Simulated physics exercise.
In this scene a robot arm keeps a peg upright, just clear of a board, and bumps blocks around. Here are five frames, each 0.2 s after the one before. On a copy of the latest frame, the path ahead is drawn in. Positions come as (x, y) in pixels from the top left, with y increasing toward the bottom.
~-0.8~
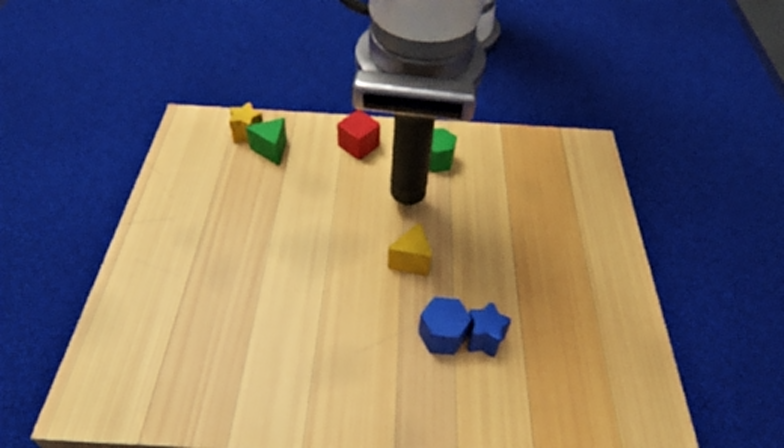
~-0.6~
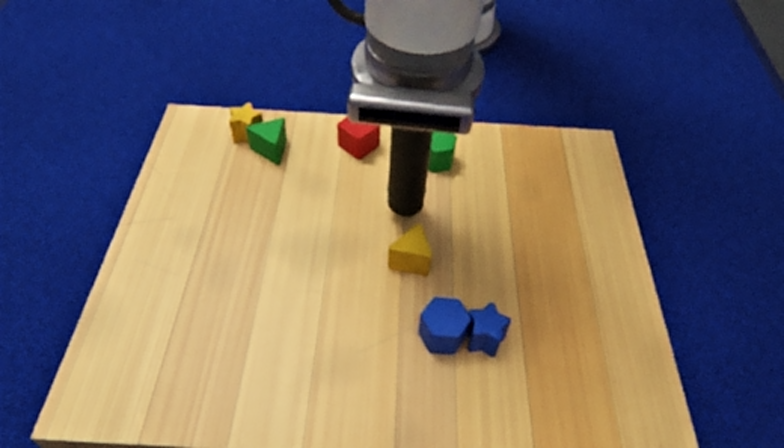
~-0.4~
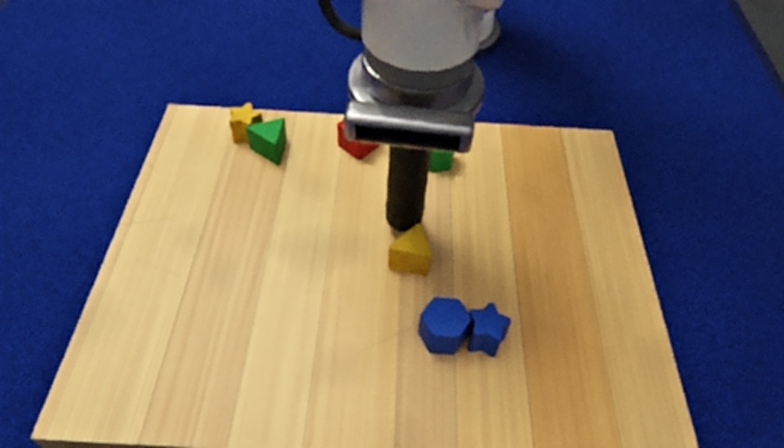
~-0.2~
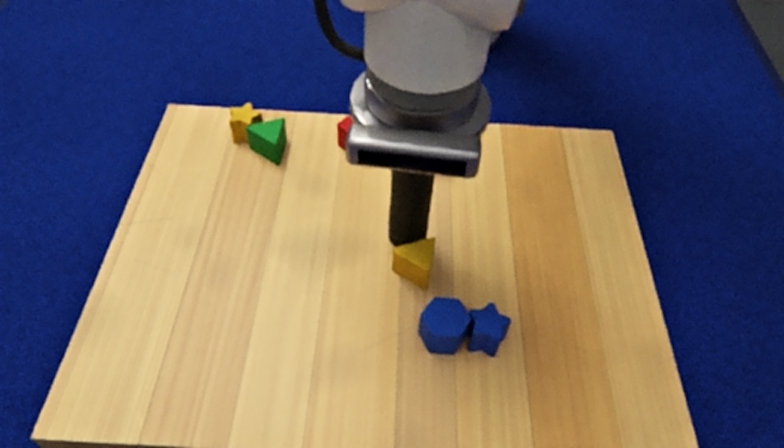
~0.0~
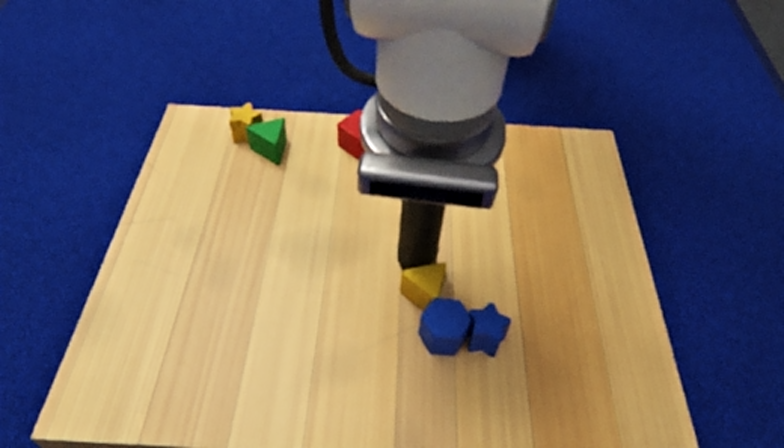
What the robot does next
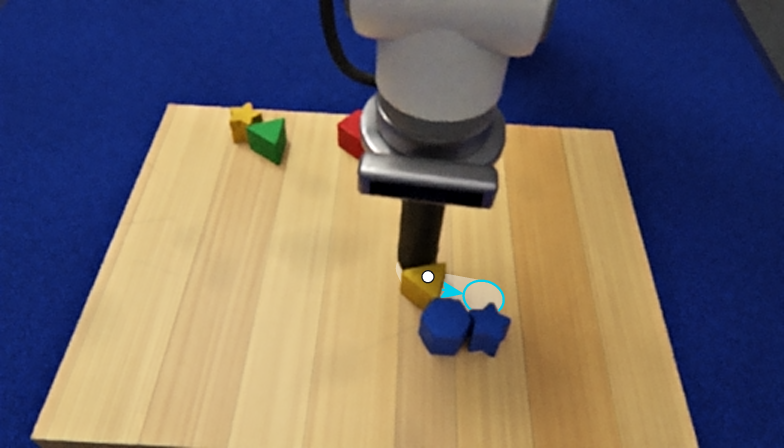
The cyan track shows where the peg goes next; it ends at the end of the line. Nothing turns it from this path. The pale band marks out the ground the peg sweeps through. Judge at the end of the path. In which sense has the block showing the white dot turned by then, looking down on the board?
The block turns clockwise.
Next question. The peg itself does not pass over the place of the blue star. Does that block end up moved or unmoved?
Here the blue star stays on its spot.
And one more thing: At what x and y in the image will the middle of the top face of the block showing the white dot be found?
It comes to (434, 299).
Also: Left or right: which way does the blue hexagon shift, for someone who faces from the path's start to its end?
The shift goes right.
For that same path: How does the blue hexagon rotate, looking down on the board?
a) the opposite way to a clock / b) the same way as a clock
a - the opposite way to a clock.
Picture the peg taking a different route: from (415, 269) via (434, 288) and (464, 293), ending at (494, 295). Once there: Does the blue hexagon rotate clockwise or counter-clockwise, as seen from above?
Looking down: Anticlockwise.
The drawn path runs from (415, 269) by way of (431, 287) and (457, 293) to (484, 297); the dot is on the yellow triangular piece.
What follows on the original path. Halfway along, peg at (446, 281); yellow triangular piece at (434, 299), turned 35° clockwise; blue hexagon at (448, 334), turned 35° anticlockwise.
At the end, peg at (486, 289); yellow triangular piece at (434, 299), turned 35° clockwise; blue hexagon at (448, 334), turned 35° anticlockwise; blue star not moved.
